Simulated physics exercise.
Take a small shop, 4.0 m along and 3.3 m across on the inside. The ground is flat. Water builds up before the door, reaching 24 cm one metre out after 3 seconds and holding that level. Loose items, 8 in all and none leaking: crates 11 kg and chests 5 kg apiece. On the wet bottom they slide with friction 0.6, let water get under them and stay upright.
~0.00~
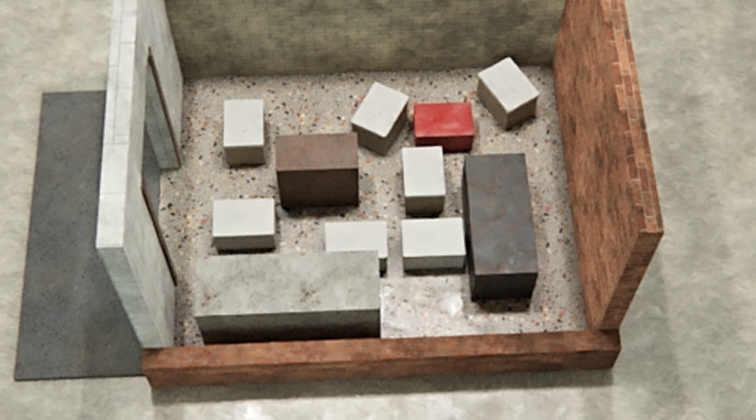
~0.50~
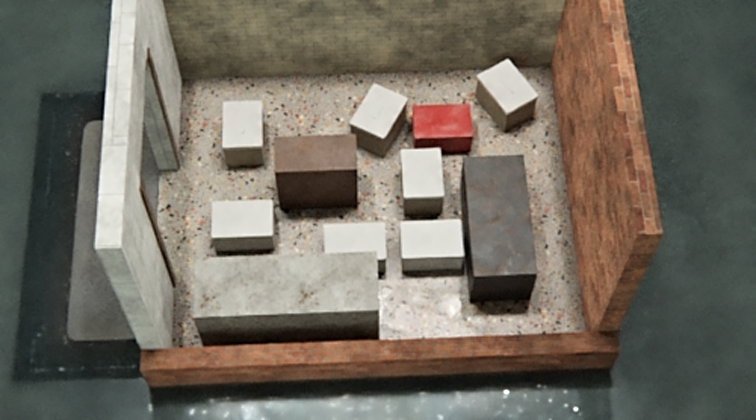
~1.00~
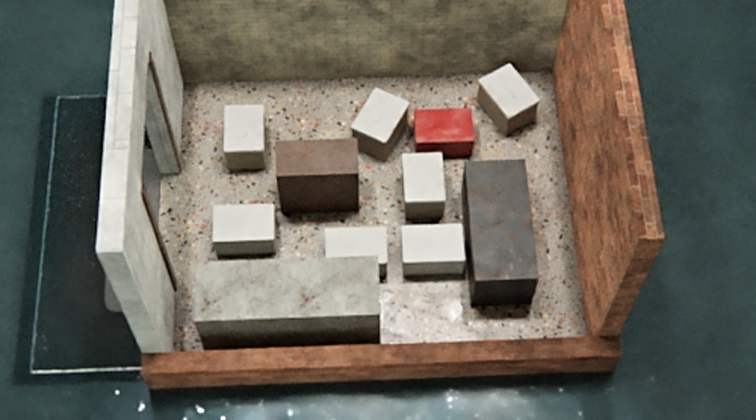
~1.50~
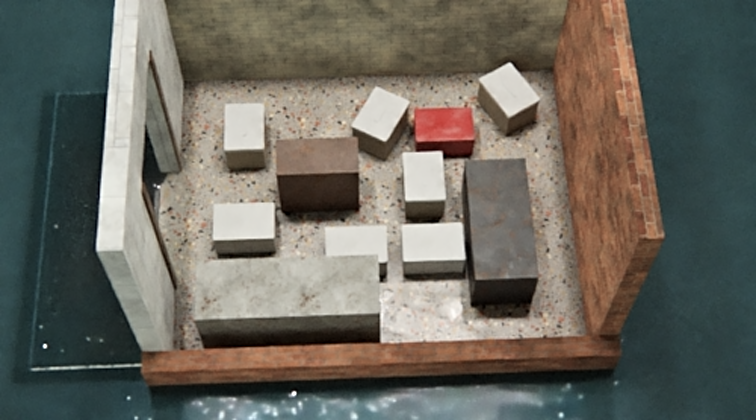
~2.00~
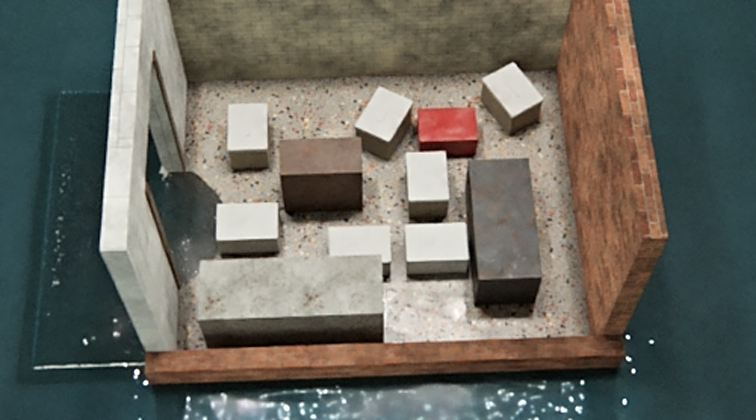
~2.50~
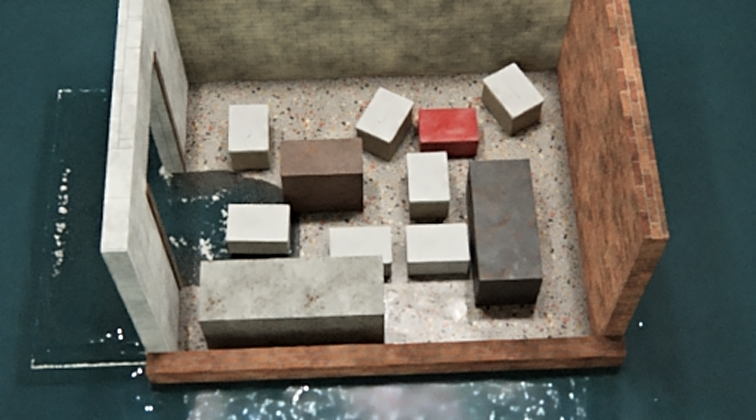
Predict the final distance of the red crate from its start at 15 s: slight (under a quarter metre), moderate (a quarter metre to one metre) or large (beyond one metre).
Moderate.
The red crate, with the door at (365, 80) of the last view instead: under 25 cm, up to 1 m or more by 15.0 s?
Then the red crate moves a short way.
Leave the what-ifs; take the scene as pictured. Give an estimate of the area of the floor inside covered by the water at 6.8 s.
Somewhere about 11.0 m2, give or take.
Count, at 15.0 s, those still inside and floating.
At that point I count 8.
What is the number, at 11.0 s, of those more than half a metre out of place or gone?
3 in all.
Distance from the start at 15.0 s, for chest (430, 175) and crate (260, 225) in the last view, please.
One is off by 80 cm, the other by 80 cm, in the order asked.
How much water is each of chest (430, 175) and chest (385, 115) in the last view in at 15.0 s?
Depth approx. 20 cm / 18 cm.
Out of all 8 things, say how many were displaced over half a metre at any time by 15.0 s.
6.
After 3.5 s the red crate is near (448, 125), 0.0 m from its start, aground; 0 afloat.
After 6.8 s the red crate is near (502, 71), 0.8 m from its start, afloat; 8 afloat.
After 11.0 s the red crate is near (475, 108), 0.3 m from its start, afloat; 8 afloat.
After 15.0 s the red crate is near (506, 90), 0.7 m from its start, afloat; 8 afloat.
